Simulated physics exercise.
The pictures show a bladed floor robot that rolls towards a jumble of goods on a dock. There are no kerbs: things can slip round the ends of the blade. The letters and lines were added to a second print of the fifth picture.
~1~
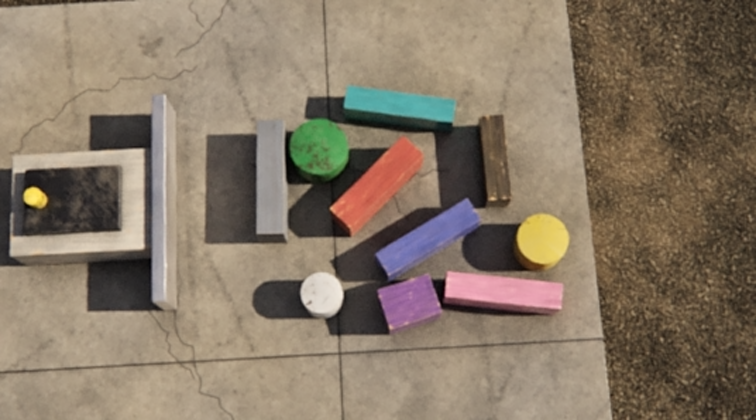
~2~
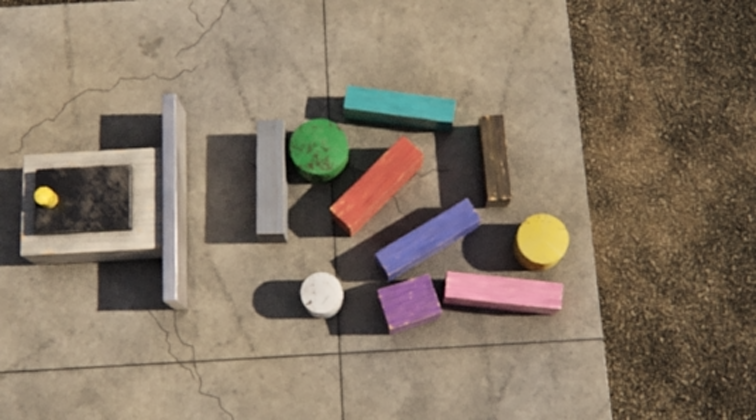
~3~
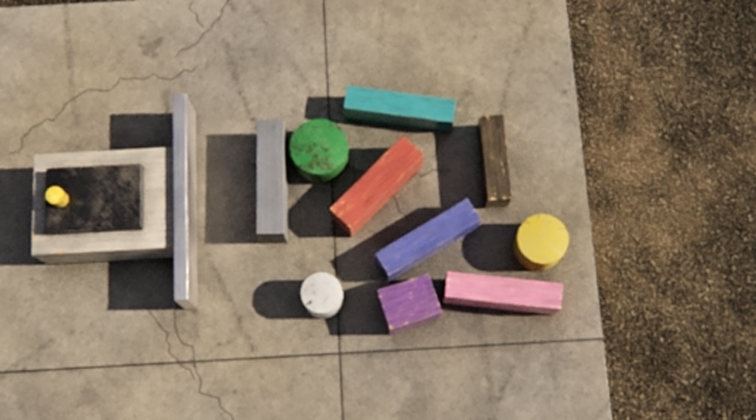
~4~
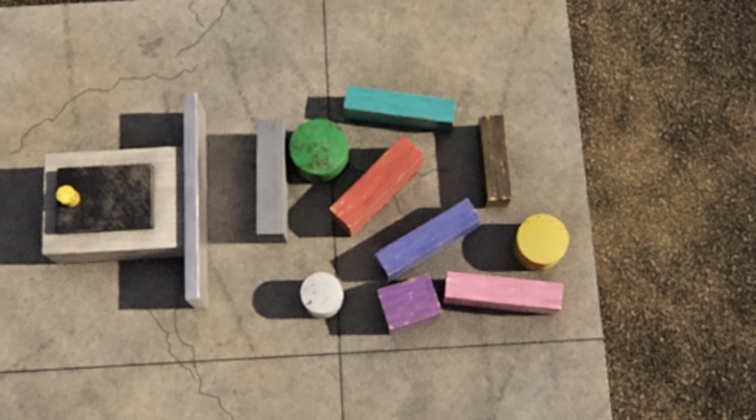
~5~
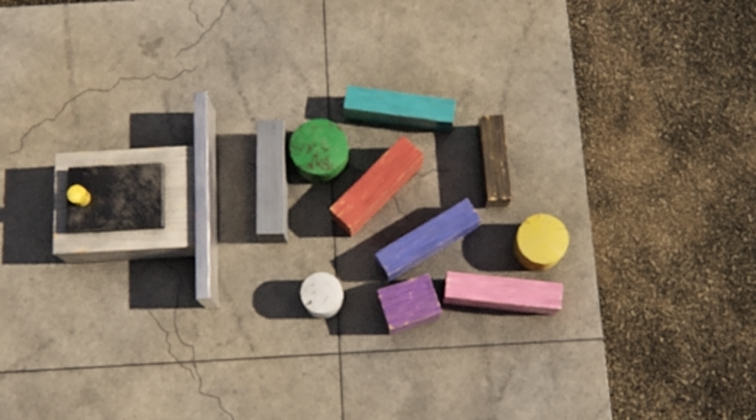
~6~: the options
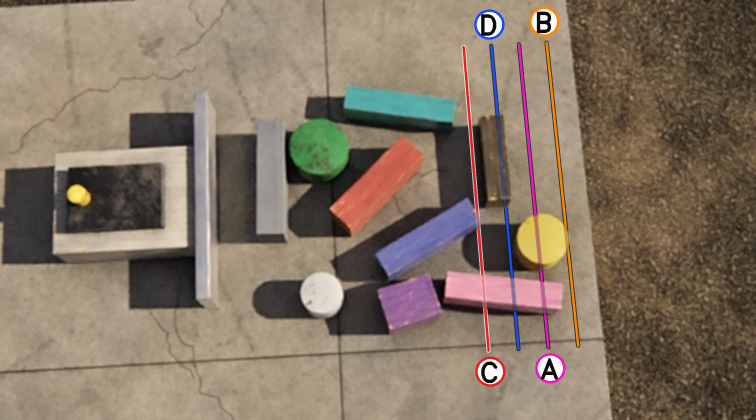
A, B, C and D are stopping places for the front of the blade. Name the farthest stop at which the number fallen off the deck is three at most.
It should halt at D.
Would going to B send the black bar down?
Yes.
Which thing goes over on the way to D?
It is the black bar.
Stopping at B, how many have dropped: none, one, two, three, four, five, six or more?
In all, six or more.
On the copy, A at (533, 190); B at (562, 188); C at (476, 193); D at (504, 191).
On D. First, robot (233, 191); white canister (344, 295); green canister (372, 147).
Then, robot (343, 185); black bar (548, 158); pink bar (558, 305).
Finally, robot (427, 181); black bar over the edge; yellow canister (600, 261); one fallen.
By contrast, A drops six; B drops six; C is within the limit but short.
